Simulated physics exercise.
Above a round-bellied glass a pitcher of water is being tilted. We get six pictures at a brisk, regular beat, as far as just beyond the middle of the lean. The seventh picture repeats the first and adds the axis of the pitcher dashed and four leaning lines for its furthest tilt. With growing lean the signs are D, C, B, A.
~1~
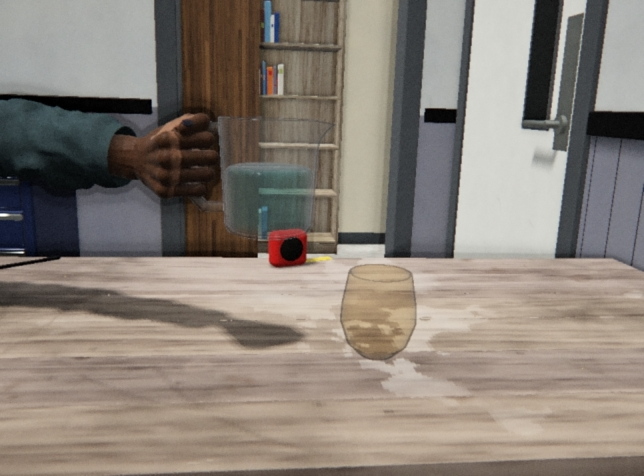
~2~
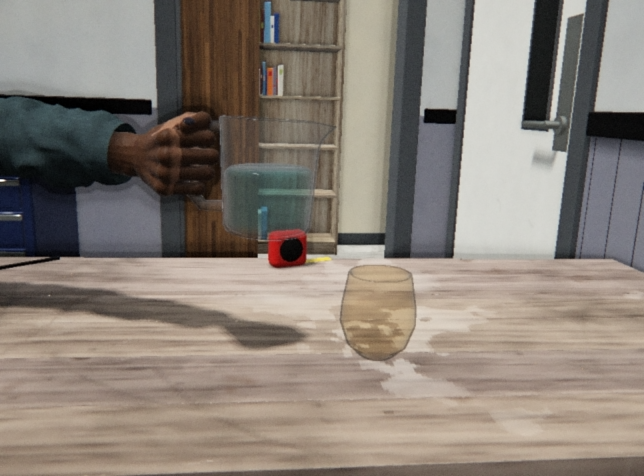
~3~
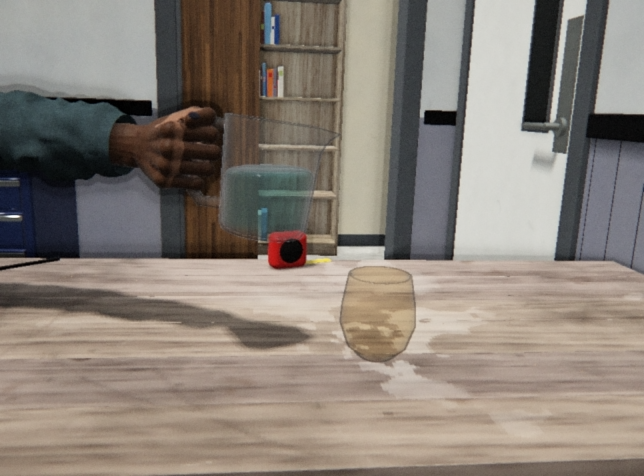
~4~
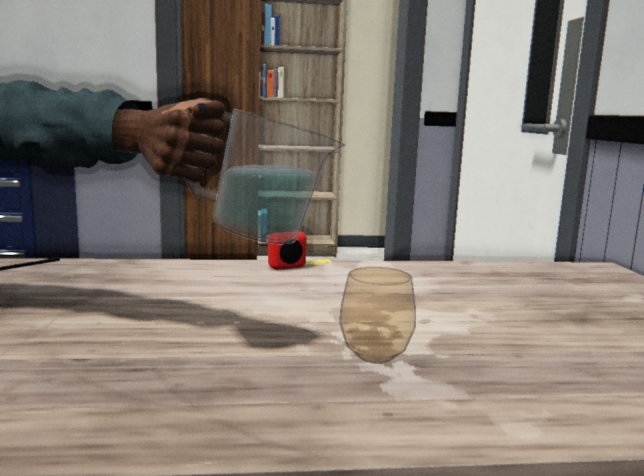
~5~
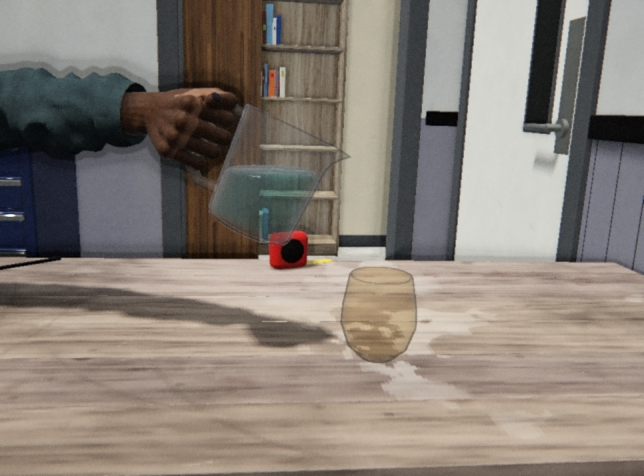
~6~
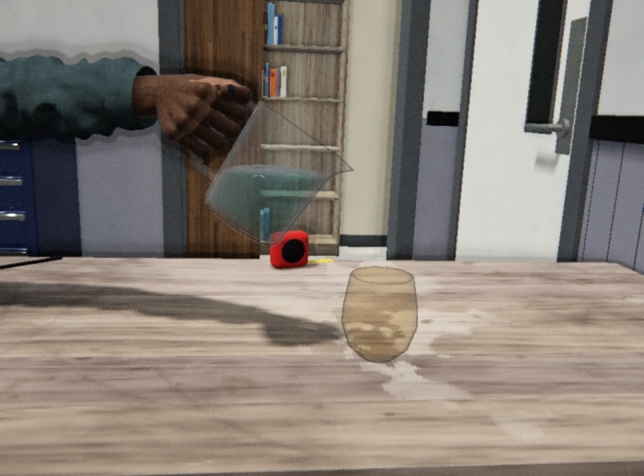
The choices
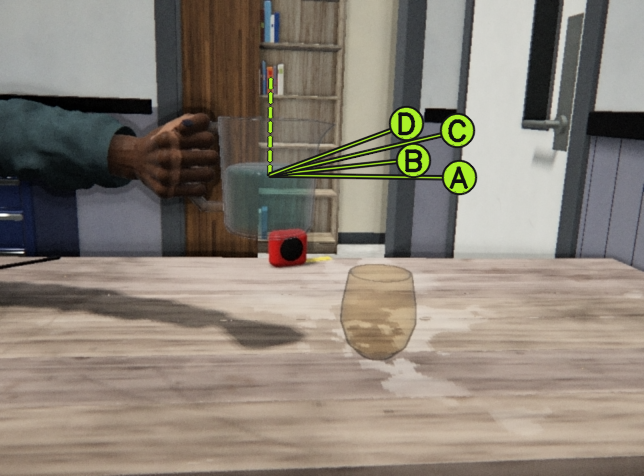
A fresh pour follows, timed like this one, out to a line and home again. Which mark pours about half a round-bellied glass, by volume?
Take D.
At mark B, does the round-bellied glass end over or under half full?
Over half.
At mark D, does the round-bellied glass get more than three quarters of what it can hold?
No, less.
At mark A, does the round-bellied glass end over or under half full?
Over half.
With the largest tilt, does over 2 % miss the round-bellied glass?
Yes, it does.
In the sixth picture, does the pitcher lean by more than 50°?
No.
On the marked copy, A at (442, 177); B at (396, 161); C at (440, 135); D at (390, 130).
For mark A, the round-bellied glass ends with about 86 % of what it can hold; 10 % of the water is spilt.
For mark B, the round-bellied glass ends with about 82 % of what it can hold; 3 % of the water is spilt.
For mark C, the round-bellied glass ends with about 67 % of what it can hold.
For mark D, the round-bellied glass ends with about 50 % of what it can hold.
